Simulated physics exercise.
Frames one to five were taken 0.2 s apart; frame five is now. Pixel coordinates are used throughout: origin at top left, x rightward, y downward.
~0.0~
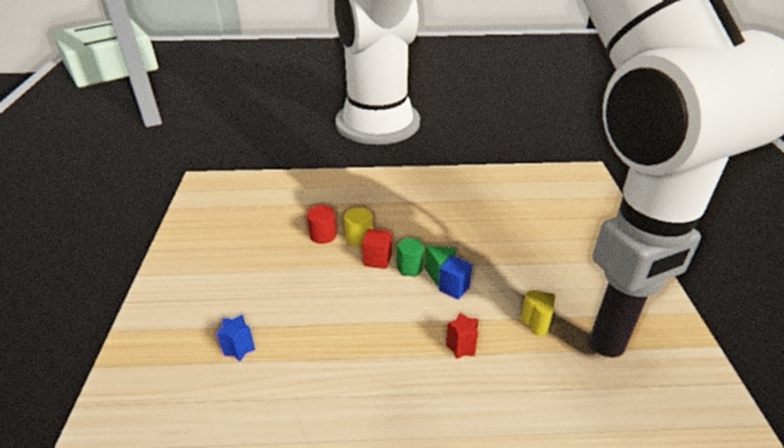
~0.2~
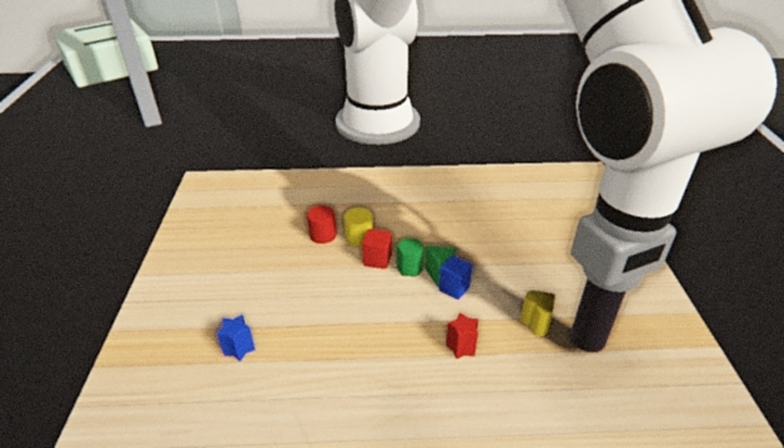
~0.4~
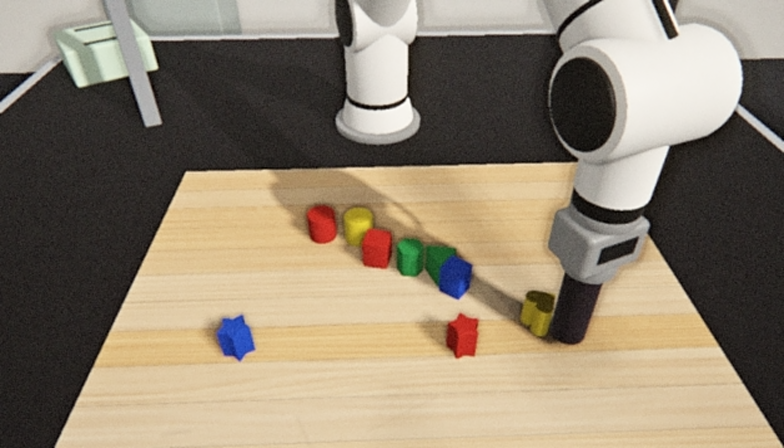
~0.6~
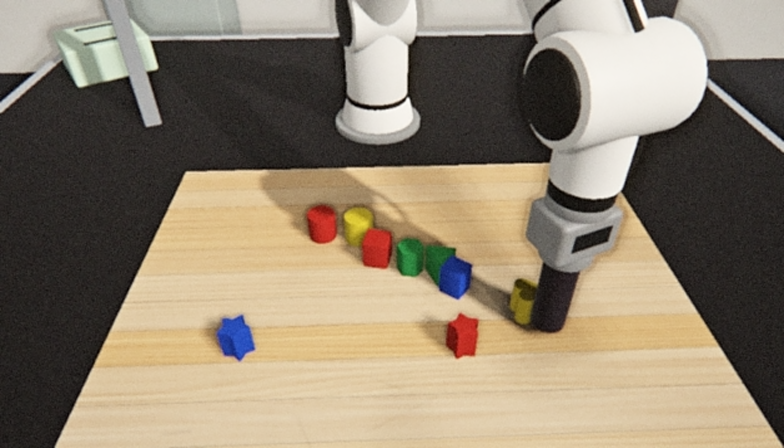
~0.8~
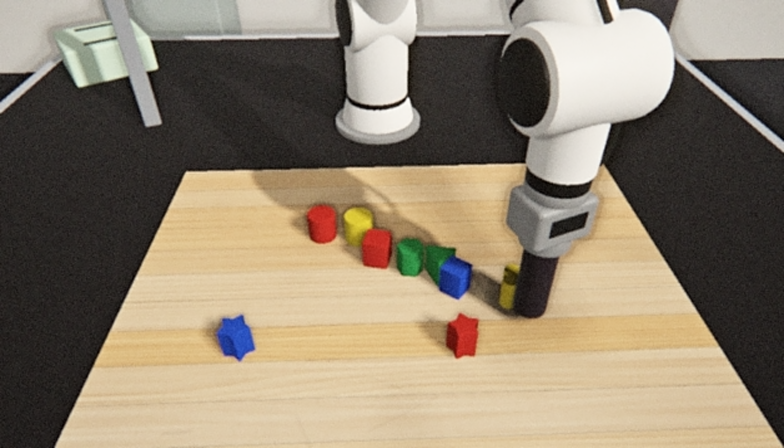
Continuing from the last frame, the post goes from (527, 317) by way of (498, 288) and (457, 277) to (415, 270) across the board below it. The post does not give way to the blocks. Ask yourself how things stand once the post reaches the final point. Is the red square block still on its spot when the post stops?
No
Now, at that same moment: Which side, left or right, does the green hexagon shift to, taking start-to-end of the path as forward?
It is displaced to the left.
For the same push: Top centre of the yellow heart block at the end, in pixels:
Final place: (481, 240).
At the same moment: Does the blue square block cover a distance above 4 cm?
Final answer: No.
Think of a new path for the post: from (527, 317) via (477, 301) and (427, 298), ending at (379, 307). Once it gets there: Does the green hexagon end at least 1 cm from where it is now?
Going by the path, yes.
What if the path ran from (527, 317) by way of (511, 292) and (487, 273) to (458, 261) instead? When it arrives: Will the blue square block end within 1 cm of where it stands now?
Yes
The first path, step by step. One third of the way, post at (499, 278); yellow heart block at (490, 247), turned 20° clockwise.
Two thirds of the way, post at (458, 267); green hexagon at (404, 246); green triangle at (432, 250); blue square block at (443, 269); yellow heart block at (481, 240), turned 50° clockwise.
At the end, post at (415, 260); red square block at (363, 236), turned 35° clockwise; green hexagon at (377, 251), turned 15° anticlockwise; green triangle at (394, 240); blue square block at (438, 270), turned 20° anticlockwise; yellow heart block at (481, 240), turned 50° clockwise.
